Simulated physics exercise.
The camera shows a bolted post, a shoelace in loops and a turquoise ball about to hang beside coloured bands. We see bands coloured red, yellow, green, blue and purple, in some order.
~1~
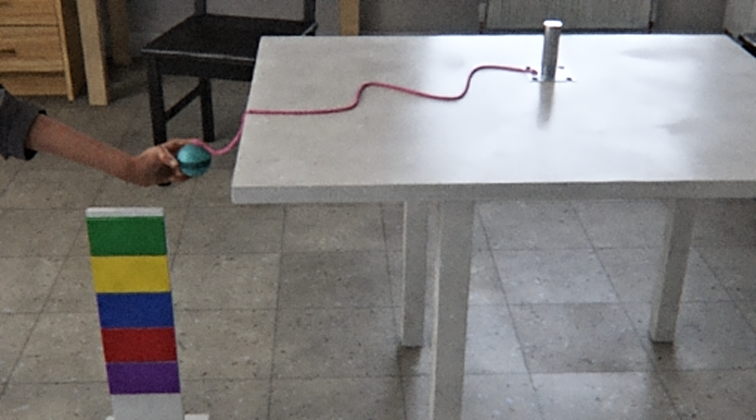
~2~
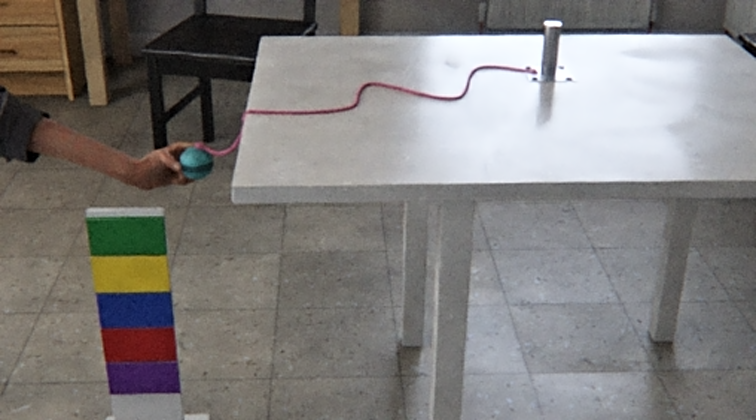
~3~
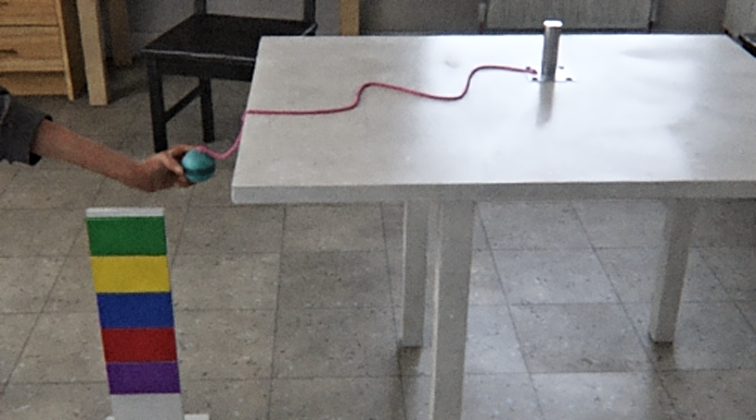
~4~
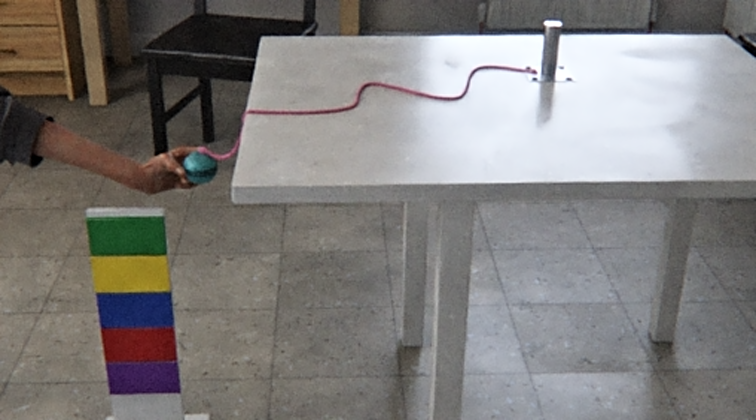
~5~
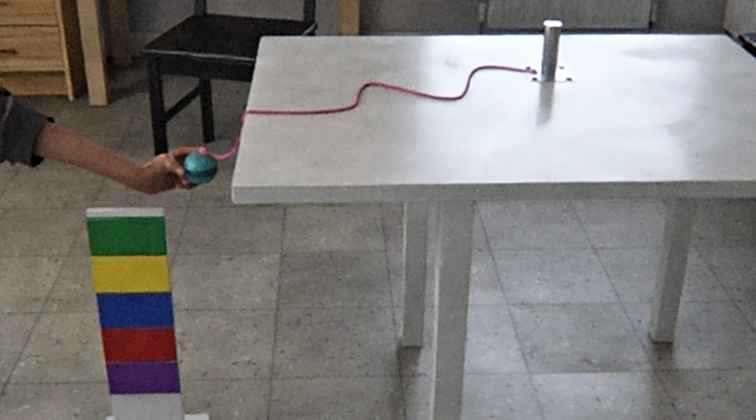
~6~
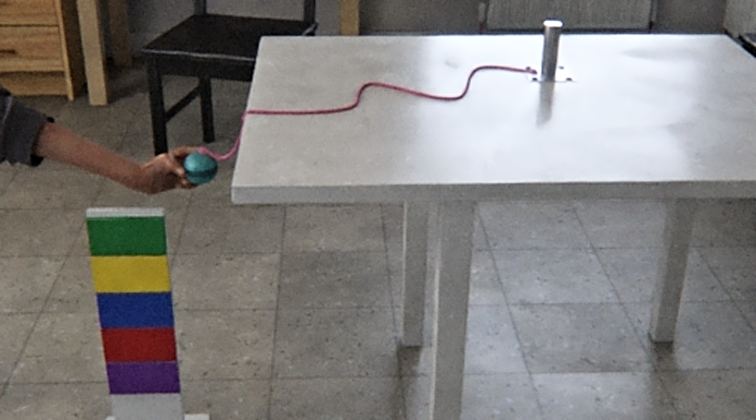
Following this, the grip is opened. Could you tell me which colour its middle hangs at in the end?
Its middle hangs at blue.
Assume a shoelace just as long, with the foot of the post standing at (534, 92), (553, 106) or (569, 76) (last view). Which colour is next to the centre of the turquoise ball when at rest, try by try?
Taking each post in turn, it's red, then red, then blue.
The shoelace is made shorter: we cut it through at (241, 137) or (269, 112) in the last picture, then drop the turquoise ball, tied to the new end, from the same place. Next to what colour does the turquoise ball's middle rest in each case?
First try: Yellow; second try: Green.
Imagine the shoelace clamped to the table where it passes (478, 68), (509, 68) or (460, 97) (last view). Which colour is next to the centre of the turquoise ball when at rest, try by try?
Note: Try 1 blue; try 2 blue; try 3 yellow.
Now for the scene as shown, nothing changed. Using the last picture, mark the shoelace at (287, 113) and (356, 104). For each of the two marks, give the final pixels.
They finish at (251, 191) and (248, 122) respectively.
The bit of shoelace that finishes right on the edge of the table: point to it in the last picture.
At (357, 99), roughly.
Early on, ball near (239, 293); level with blue.
Midway, ball near (265, 300); level with blue.
Finally, ball near (257, 304); level with blue. Its middle rests at the blue band.
